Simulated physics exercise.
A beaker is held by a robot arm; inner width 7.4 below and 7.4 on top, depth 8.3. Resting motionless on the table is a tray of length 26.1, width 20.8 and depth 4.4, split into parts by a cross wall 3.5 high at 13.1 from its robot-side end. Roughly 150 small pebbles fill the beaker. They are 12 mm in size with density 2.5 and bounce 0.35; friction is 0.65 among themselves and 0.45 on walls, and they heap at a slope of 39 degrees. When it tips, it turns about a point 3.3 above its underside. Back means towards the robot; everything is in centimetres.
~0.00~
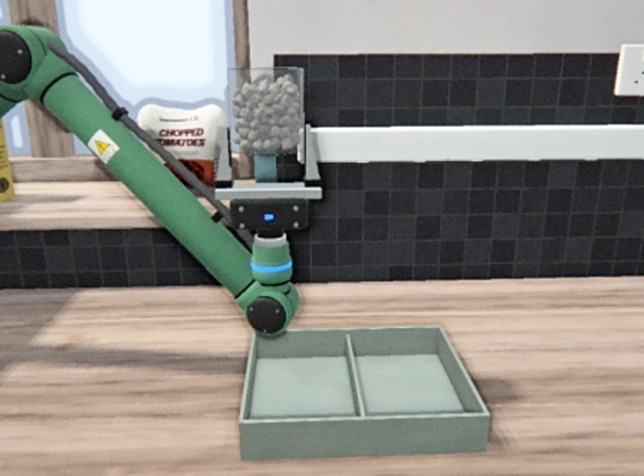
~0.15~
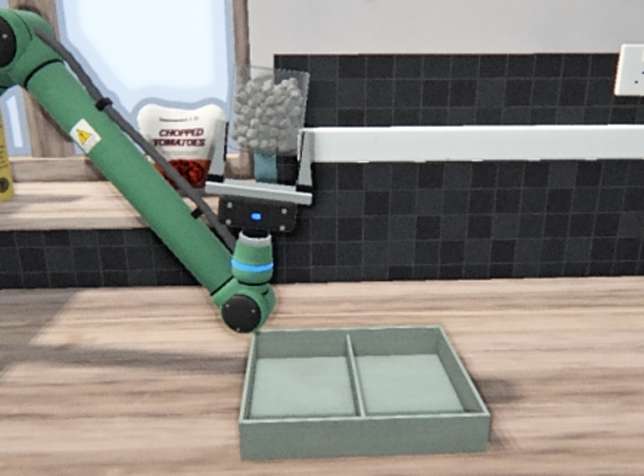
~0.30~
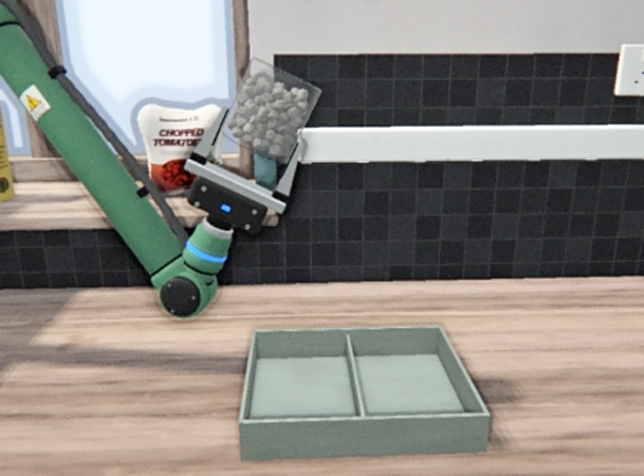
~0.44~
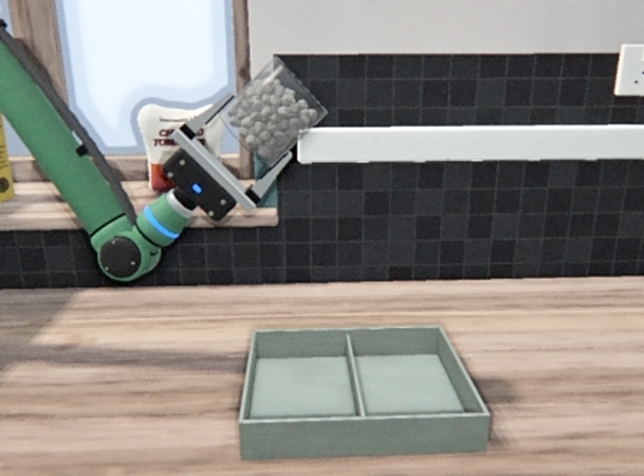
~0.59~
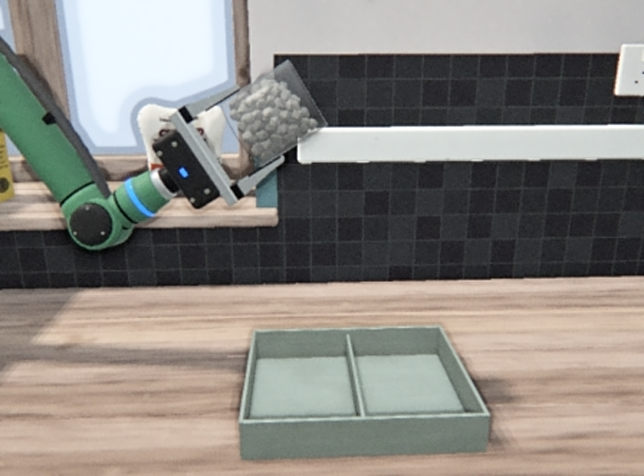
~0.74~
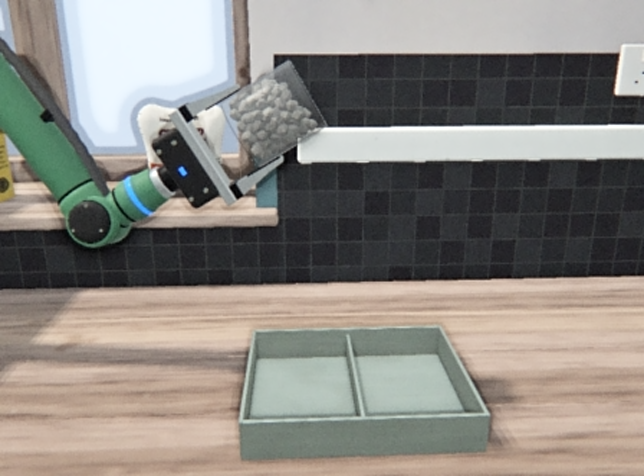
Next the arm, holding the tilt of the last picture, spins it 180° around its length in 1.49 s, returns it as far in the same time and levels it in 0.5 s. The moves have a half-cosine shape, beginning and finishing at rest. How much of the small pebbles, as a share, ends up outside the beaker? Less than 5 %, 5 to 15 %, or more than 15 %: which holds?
The share is less than 5 %.
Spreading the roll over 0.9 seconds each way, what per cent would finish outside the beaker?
You'd be looking at some 0 per cent.
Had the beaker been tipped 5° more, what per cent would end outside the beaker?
Estimate: Near 5 %.
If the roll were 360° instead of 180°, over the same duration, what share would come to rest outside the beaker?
Roughly 0 %.
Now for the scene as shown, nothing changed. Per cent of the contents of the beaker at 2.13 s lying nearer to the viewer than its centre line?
Looks like around 45 per cent is in the front half.
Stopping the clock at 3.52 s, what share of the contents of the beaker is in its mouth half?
40 %, roughly.
By 2.13 s, tipped 60°, highest piece 39 above the table; 152 in the beaker.
By 3.52 s, tipped 60°, highest piece 39 above the table; 152 in the beaker.
By 4.42 s, upright, highest piece 40 above the table; 150 in the beaker, 2 in the far-side part.
By 5.12 s, upright, highest piece 40 above the table; 150 in the beaker, 2 in the far-side part.
Final count, 150 in the beaker, 2 in the far-side part. That is 1 % outside the beaker.
